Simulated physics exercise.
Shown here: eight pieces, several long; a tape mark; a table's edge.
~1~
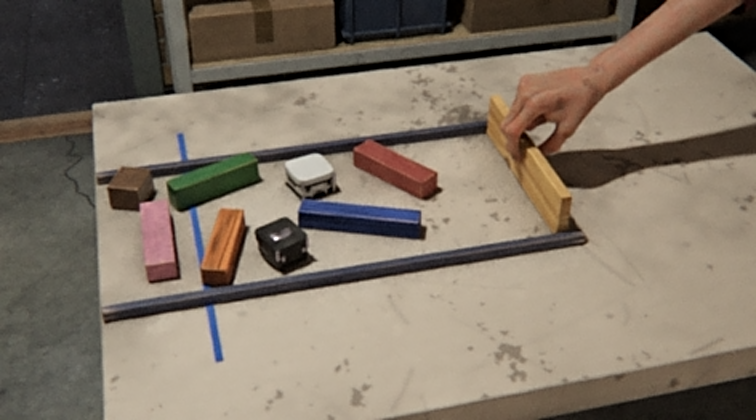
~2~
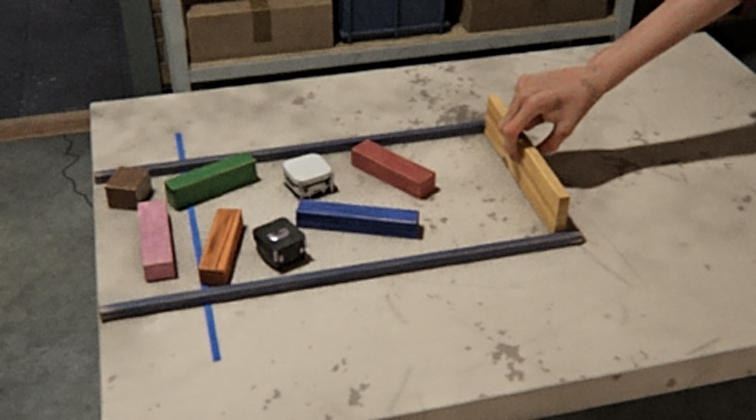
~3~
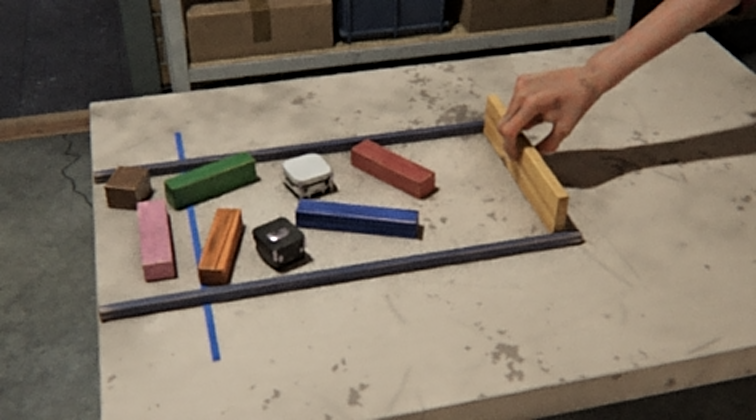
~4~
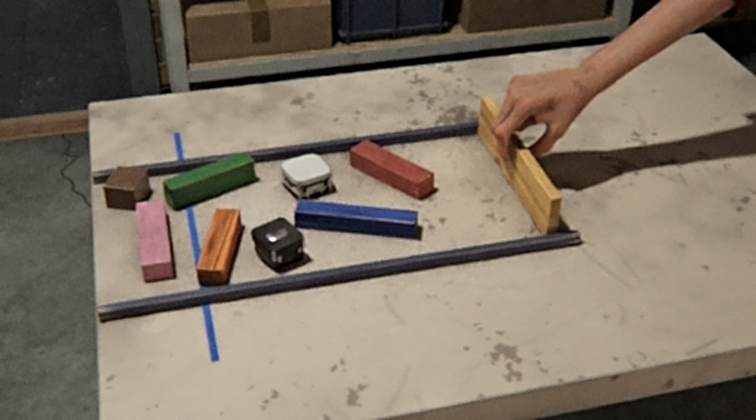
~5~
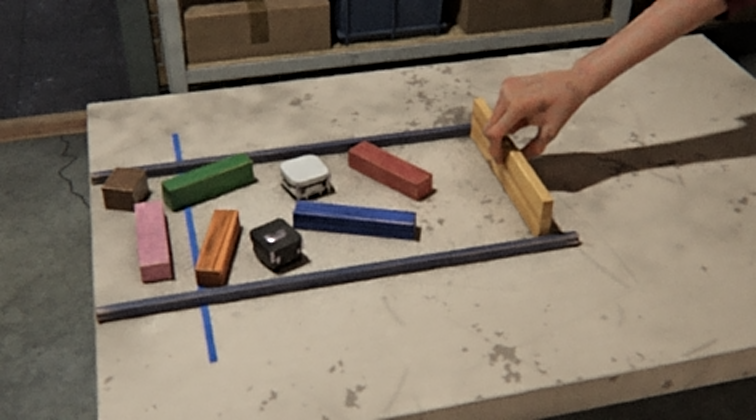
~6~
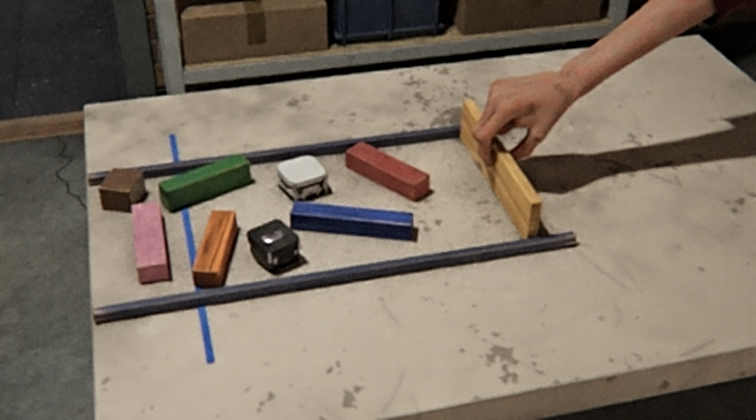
We see colored blocks and two small cases lying between two dark rails on a table with blue tape, while a hand at the right slides an upright wooden board a short way left; the pieces stay in place.
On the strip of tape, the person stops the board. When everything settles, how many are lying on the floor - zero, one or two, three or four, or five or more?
After the push, only one or two have dropped.
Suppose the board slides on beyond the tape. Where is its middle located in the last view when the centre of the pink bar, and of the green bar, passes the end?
The middle is at (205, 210) when it's the pink bar, and at (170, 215) when it's the green bar.
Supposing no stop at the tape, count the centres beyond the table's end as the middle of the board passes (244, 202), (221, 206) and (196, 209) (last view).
0; 0; 2.
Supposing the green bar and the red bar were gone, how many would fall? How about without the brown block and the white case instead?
Fallen: 0 in the first try, 0 in the other.
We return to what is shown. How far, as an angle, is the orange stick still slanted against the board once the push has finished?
I'd put it at about 15°.
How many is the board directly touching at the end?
Contact count: 3.
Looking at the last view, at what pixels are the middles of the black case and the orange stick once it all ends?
The black case ends up near (167, 274), and the orange stick near (114, 270).
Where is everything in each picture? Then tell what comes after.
Brown block (131, 188); pink bar (158, 239); orange stick (224, 245); board (526, 162); tape (197, 230), in the first picture.
Pink bar (156, 239); blue stick (358, 219), in the second picture.
Orange stick (221, 245); white case (307, 177), in the third picture.
Brown block (127, 188); green bar (210, 181), in the fourth picture.
Pink bar (152, 240); black case (277, 246), in the fifth picture.
Brown block (123, 190); pink bar (150, 241); orange stick (216, 248); board (497, 167); tape (188, 231), in the sixth picture.
A little later, none off yet; brown block at rest near (123, 190); pink bar at rest near (150, 241); orange stick at rest near (216, 248).
Next, none off yet; brown block at rest near (123, 190); pink bar at rest near (150, 241); orange stick at rest near (205, 247).
Later still, none off yet; brown block shifted a little near (107, 188); pink bar shifted a little near (126, 246); orange stick shifted a little near (166, 262).
When it is over, the number that fall off is one or two; down, pink bar and brown block.
